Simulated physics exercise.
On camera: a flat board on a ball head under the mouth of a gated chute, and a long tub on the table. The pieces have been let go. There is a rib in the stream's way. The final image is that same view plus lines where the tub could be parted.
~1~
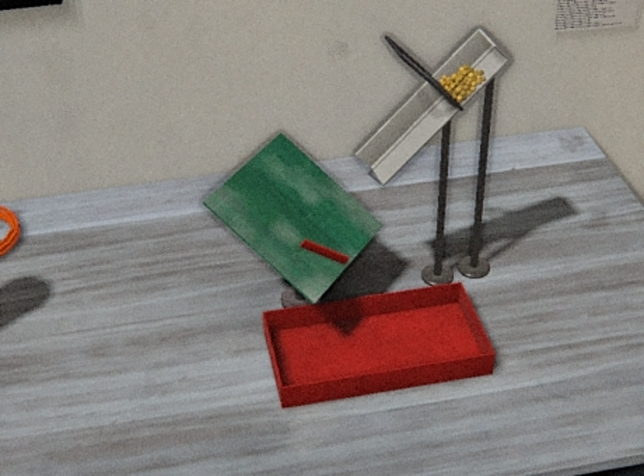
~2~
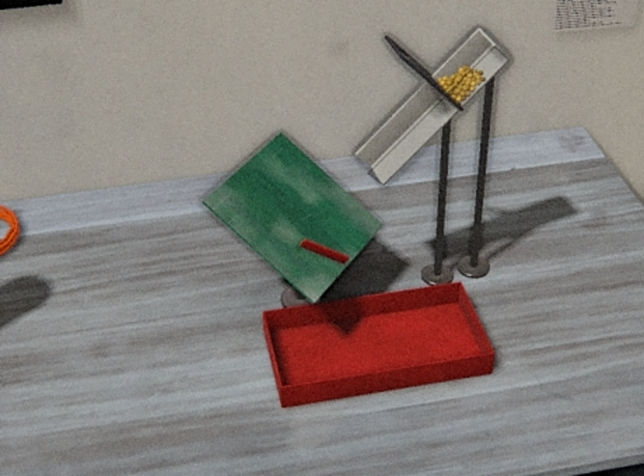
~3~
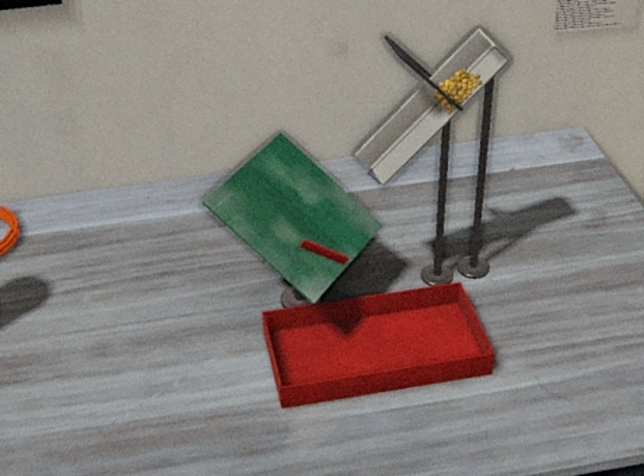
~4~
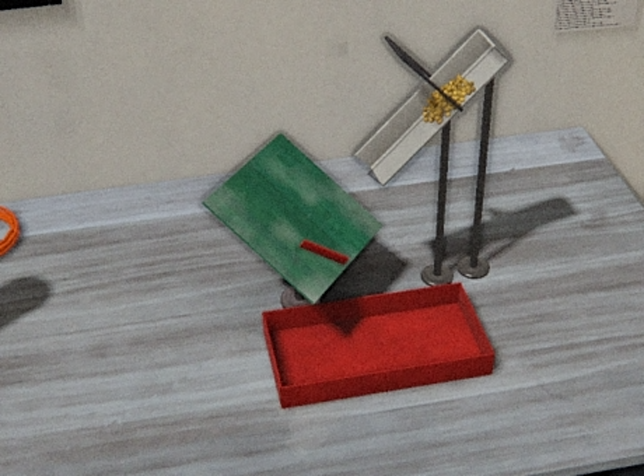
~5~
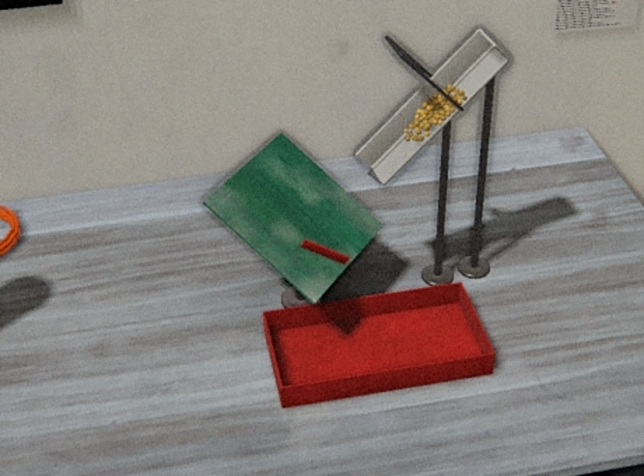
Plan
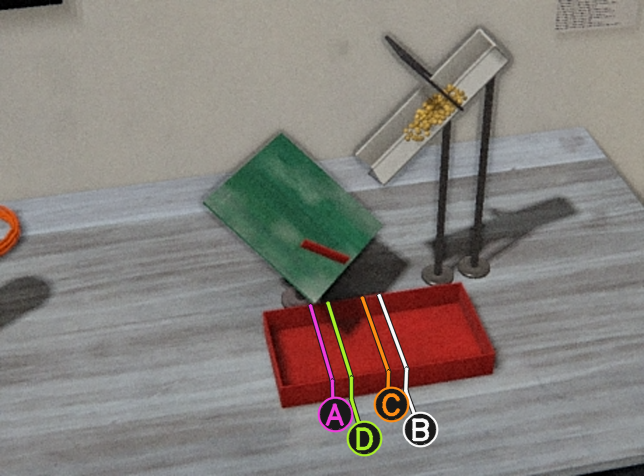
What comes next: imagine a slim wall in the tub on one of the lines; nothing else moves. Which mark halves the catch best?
B is best.
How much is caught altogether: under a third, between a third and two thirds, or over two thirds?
About that: Over two thirds.
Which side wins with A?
The right side.
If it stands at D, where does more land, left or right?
More lands on the right.
On the marked copy, line A crosses the front rim at (332, 379); line B crosses the front rim at (406, 367); line C crosses the front rim at (388, 370); line D crosses the front rim at (351, 376).
For line A, of what is caught, none on the left of the divider, all on the right.
For line B, of what is caught, about two thirds on the left of the divider, about a third on the right.
For line C, of what is caught, a small part on the left of the divider, nearly all on the right.
For line D, of what is caught, a stray few on the left of the divider, nearly all on the right.
